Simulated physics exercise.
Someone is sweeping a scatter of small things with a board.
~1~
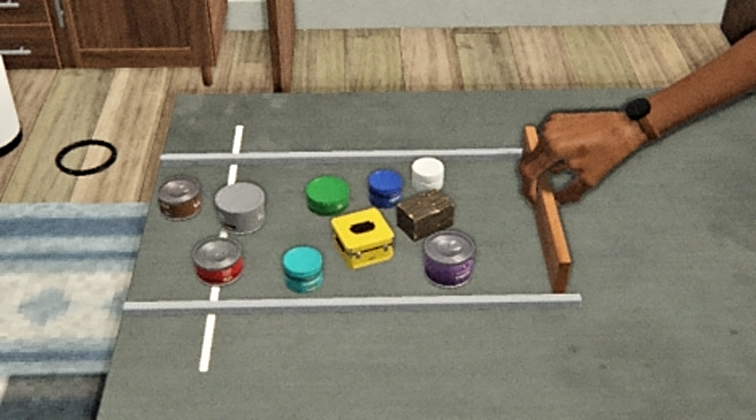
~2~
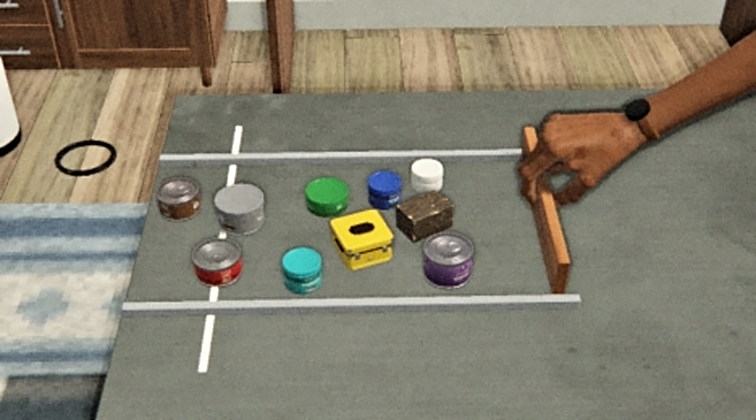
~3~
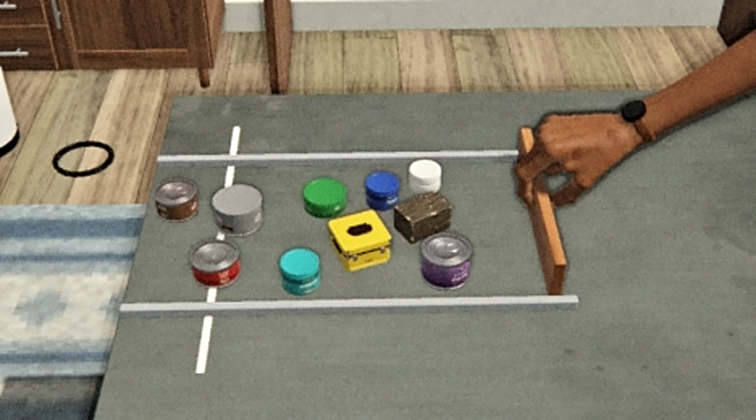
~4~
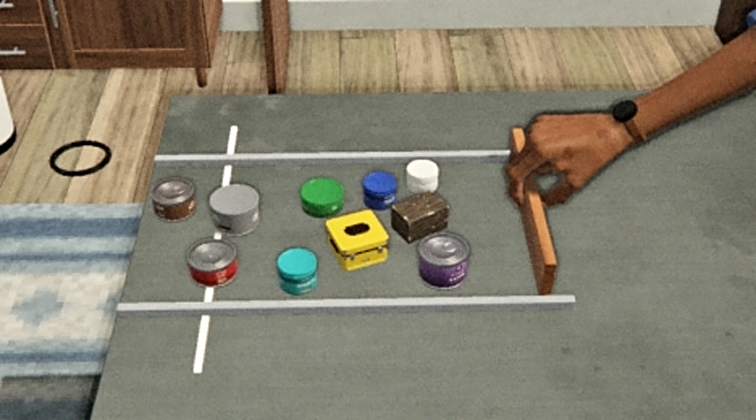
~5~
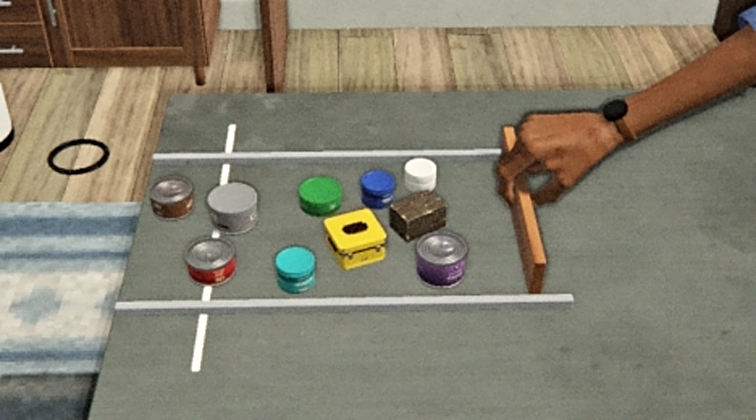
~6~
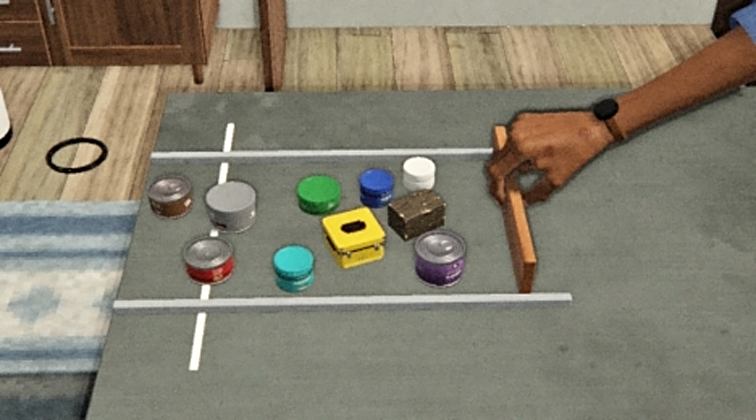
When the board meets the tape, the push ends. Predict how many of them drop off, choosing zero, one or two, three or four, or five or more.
One or two leave.
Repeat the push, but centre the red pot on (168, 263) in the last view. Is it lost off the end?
Red pot: Safe.
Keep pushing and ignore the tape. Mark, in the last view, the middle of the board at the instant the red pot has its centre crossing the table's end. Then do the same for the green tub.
First it's close to (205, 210), next close to (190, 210).
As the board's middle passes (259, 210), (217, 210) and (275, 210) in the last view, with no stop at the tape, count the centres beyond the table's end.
First 0, then 1, then 0.
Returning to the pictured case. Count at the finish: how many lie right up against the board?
5 of them.
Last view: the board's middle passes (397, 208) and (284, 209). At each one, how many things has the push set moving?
By the first moment it's 5, by the second it's 9.
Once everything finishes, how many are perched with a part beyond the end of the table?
Looks like 2 of them.
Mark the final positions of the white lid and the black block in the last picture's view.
White lid at (208, 167), black block at (192, 207).
A little later, none off yet; brown pot at rest near (170, 197); red pot at rest near (209, 261); grey pot at rest near (232, 208).
Next, none off yet; brown pot moving near (162, 196); red pot shifted a little near (190, 256); grey pot shifted about its own width near (195, 209).
When it is over, the number that fall off is one or two; down, brown pot.
